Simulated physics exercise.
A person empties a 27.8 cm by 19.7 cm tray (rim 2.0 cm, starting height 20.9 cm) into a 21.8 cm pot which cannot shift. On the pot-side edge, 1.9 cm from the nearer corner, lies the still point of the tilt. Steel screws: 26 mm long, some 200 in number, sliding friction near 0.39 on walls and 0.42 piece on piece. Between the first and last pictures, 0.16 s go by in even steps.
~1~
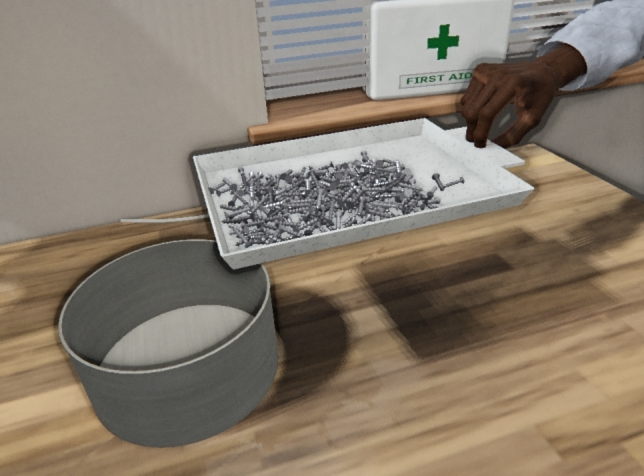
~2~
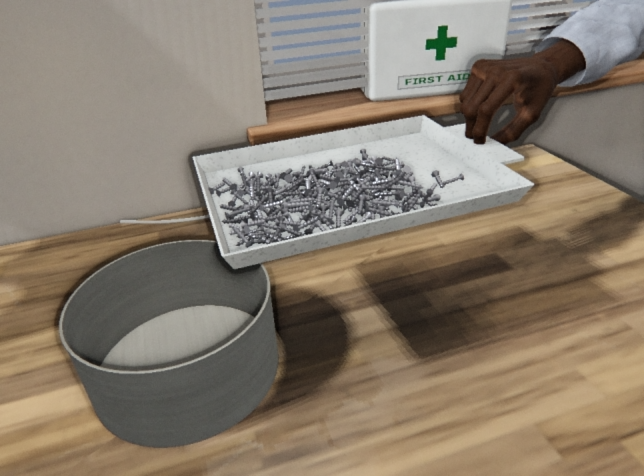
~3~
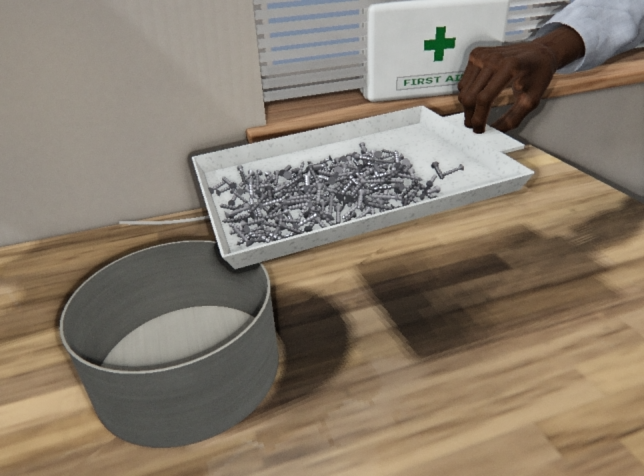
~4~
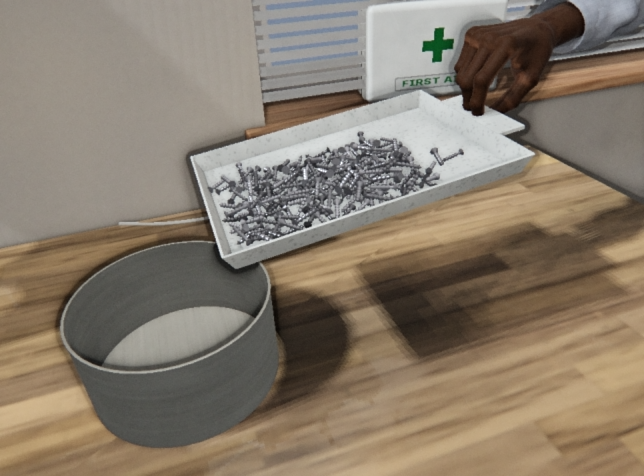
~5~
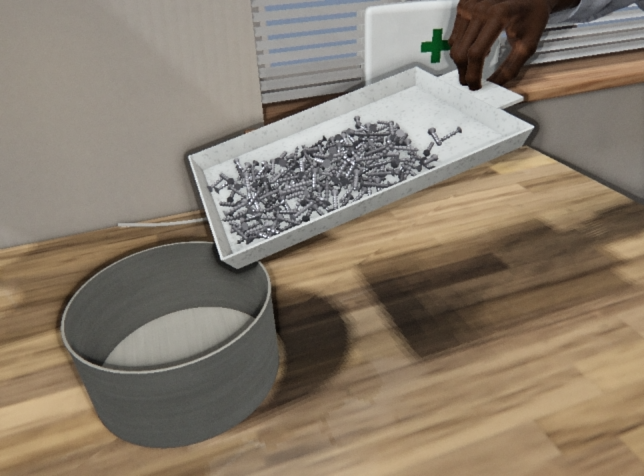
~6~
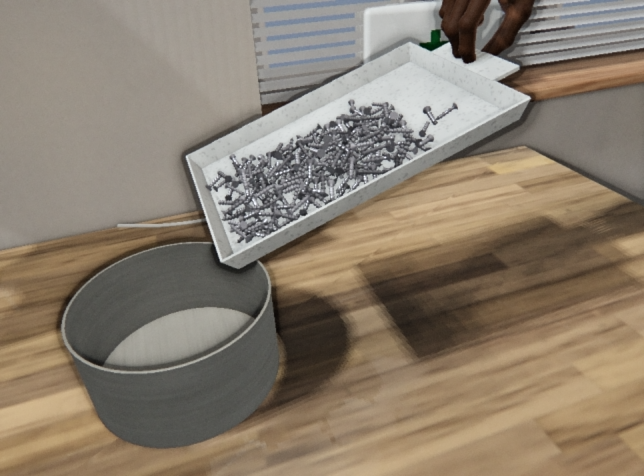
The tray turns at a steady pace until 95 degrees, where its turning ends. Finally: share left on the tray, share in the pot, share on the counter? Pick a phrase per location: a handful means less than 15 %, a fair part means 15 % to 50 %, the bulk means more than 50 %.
Tray: A handful, pot: The bulk, counter: A fair part.
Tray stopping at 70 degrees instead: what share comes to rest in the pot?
Around 65 in a hundred.
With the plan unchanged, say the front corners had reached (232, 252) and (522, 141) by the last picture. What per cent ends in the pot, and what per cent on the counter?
Final per cent - pot 35, counter 65.
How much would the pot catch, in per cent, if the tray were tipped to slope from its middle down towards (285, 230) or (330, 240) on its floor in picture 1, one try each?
That would be close to 10 per cent, then close to 0 per cent.
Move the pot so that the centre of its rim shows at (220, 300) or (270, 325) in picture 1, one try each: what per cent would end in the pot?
65 and 20 %.
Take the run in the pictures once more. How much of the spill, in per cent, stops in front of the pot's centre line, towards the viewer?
Estimate: Close to 100 per cent of the pieces.
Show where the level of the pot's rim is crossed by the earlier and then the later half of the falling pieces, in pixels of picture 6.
It passes about (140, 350) first and (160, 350) afterwards.
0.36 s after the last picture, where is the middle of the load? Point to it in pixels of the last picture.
(187, 228), roughly.
Then, 0.22 s after the last picture, tilt 58 degrees; the tray holds 100 %, the pot 0 %.
Then, 0.36 s after the last picture, tilt 84 degrees; the tray holds 80 %, the pot 0 %.
Then, 0.63 s after the last picture, tilt 95 degrees; the tray holds 0 %, the pot 70 %.
In the end, tray 0 %, pot 70 %, counter 30 %.
